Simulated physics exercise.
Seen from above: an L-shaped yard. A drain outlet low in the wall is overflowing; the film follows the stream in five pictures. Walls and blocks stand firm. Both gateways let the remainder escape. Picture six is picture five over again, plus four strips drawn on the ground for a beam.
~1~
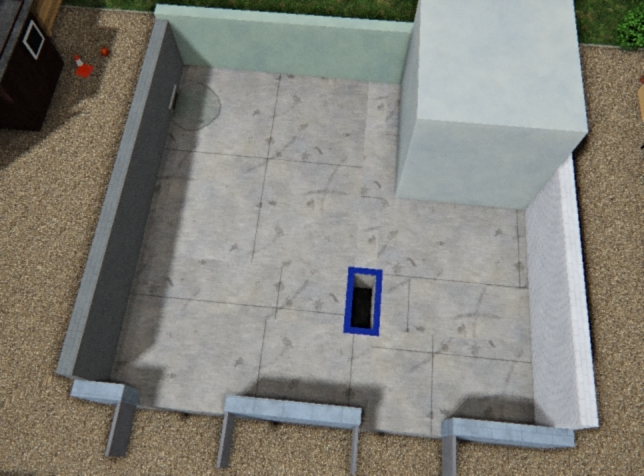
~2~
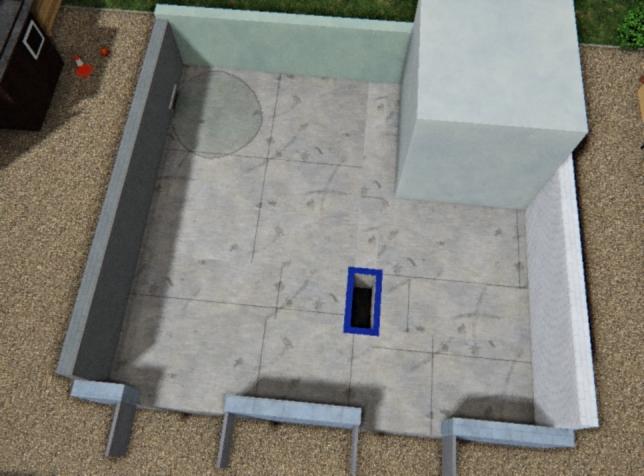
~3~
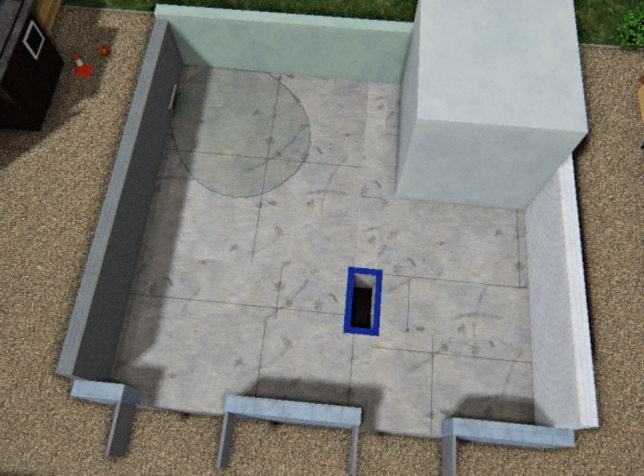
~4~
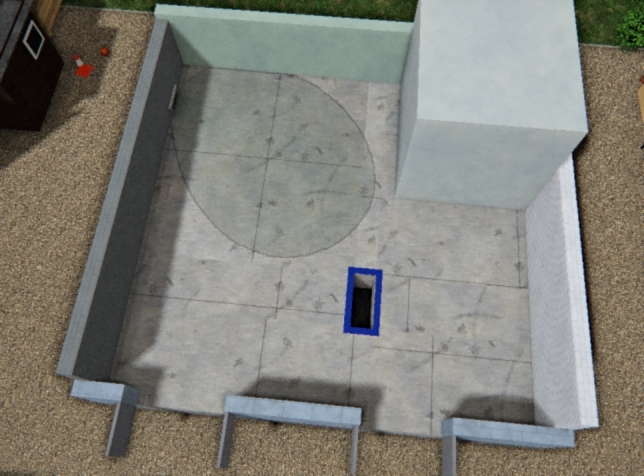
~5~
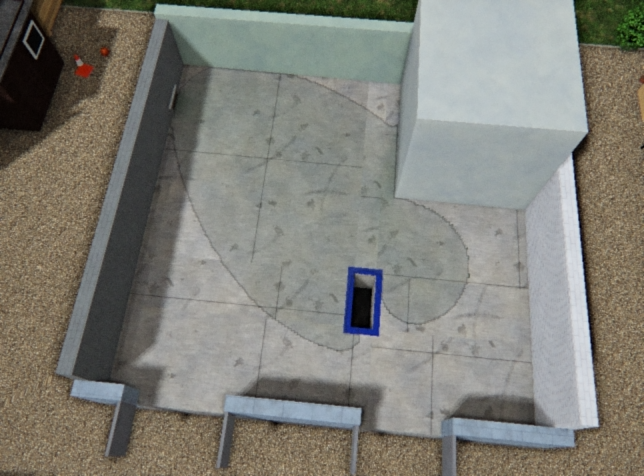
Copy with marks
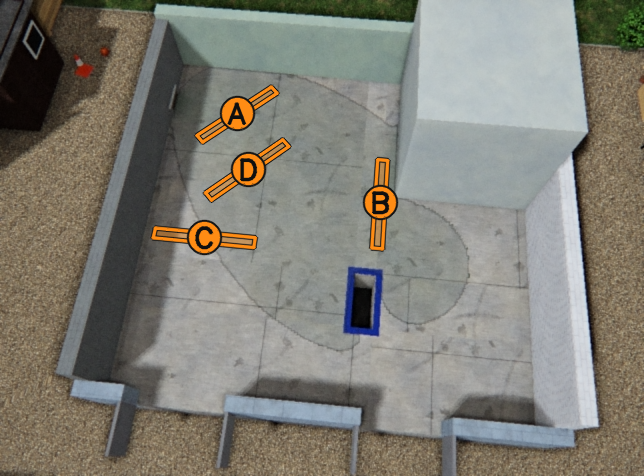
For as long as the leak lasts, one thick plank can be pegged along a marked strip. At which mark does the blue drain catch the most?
B works best here.
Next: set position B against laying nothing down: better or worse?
It is better.
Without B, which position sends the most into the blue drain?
C it is.
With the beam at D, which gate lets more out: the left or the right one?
The right gate.
In orange, A from (199, 138) to (274, 90); B from (377, 248) to (382, 160); C from (154, 232) to (254, 242); D from (208, 196) to (285, 143).
For position A, about 19 % of the stream goes into the blue drain, about 71 % out by the gates.
For position B, about 60 % of the stream goes into the blue drain, about 30 % out by the gates.
For position C, about 33 % of the stream goes into the blue drain, about 62 % out by the gates.
For position D, about 16 % of the stream goes into the blue drain, about 77 % out by the gates.
